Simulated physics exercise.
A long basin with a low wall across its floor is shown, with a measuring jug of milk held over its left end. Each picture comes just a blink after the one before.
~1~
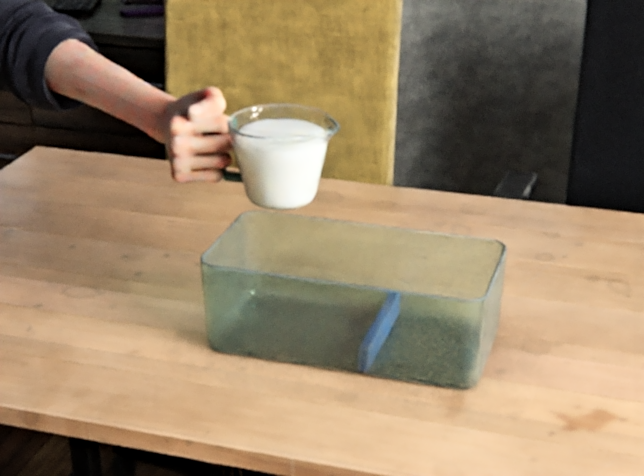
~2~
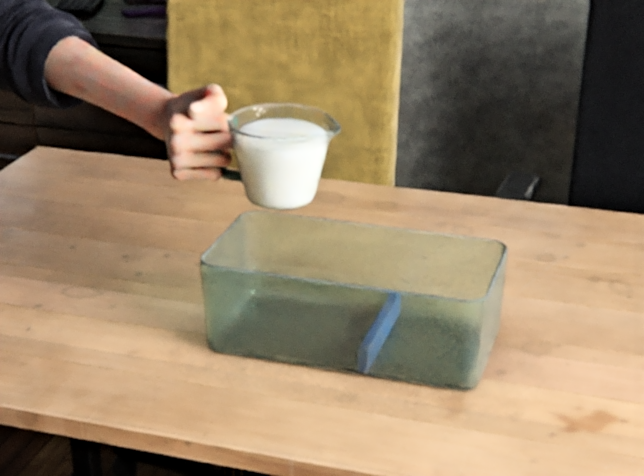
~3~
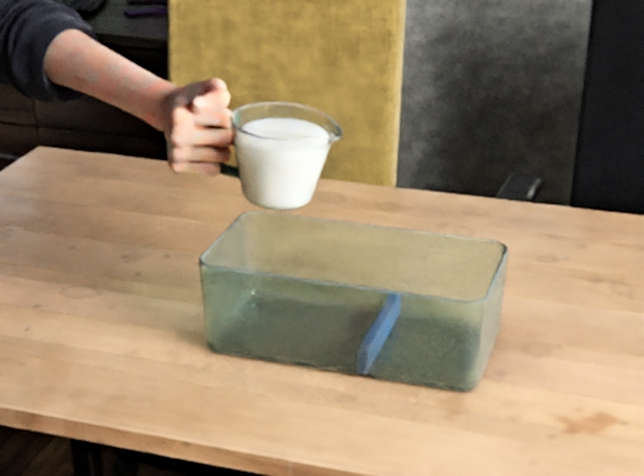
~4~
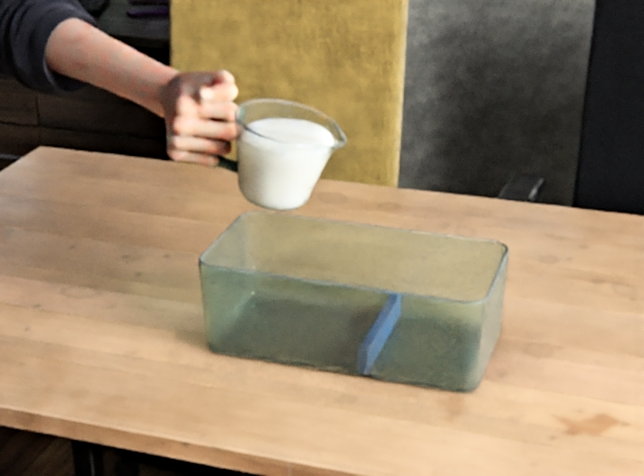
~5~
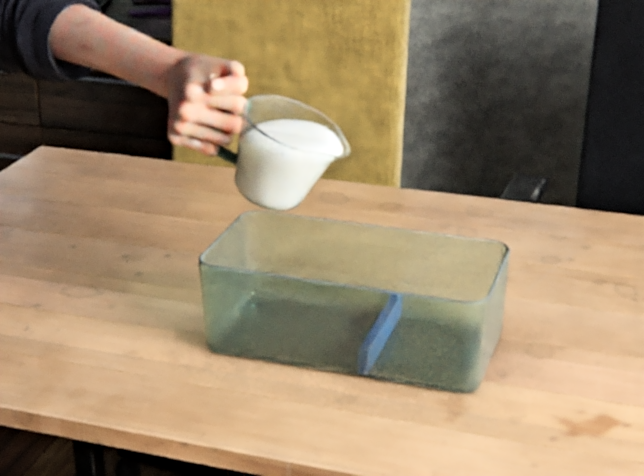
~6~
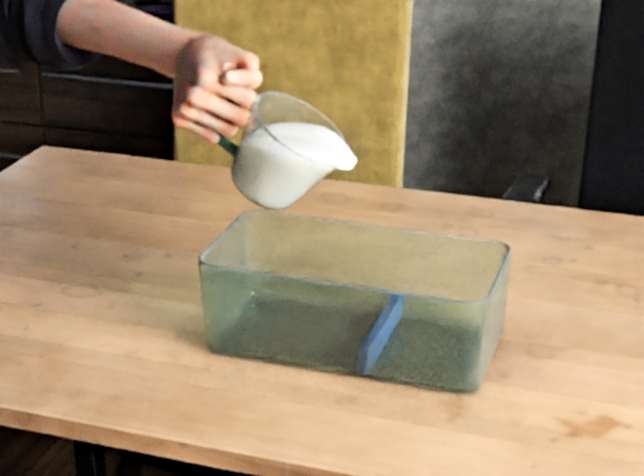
On a wooden table, a hand holds a glass jug of milk above the left part of a long glass basin divided by a low blue wall, then steadily tilts it rightward until milk reaches the spout's edge.
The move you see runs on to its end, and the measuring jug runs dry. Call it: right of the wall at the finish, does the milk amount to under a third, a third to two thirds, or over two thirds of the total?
A third to two thirds of the total.
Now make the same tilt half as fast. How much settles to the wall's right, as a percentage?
I'd say close to 60 %.
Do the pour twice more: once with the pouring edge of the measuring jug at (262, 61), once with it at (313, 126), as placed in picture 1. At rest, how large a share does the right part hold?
You'd see around 15 per cent, and then around 15 per cent.
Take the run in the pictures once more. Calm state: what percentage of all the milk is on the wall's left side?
Close to 60 in a hundred.
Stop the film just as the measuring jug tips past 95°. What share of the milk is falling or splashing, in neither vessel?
25 in a hundred.
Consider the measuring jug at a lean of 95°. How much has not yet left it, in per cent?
Some 35 per cent has not yet come out.
A moment on, the tilt is 95° and 34 per cent is still to pour, 15 is left of the wall and 28 right of it.
Next, the tilt is 107° and 2 per cent is still to pour, 56 is left of the wall and 39 right of it.
Then the tilt is 107° and 0 per cent is still to pour, 59 is left of the wall and 40 right of it.
Later the tilt is 107° and 0 per cent is still to pour, 59 is left of the wall and 40 right of it.
In the end 59 per cent lies left of the wall, 40 right of it and 1 outside.
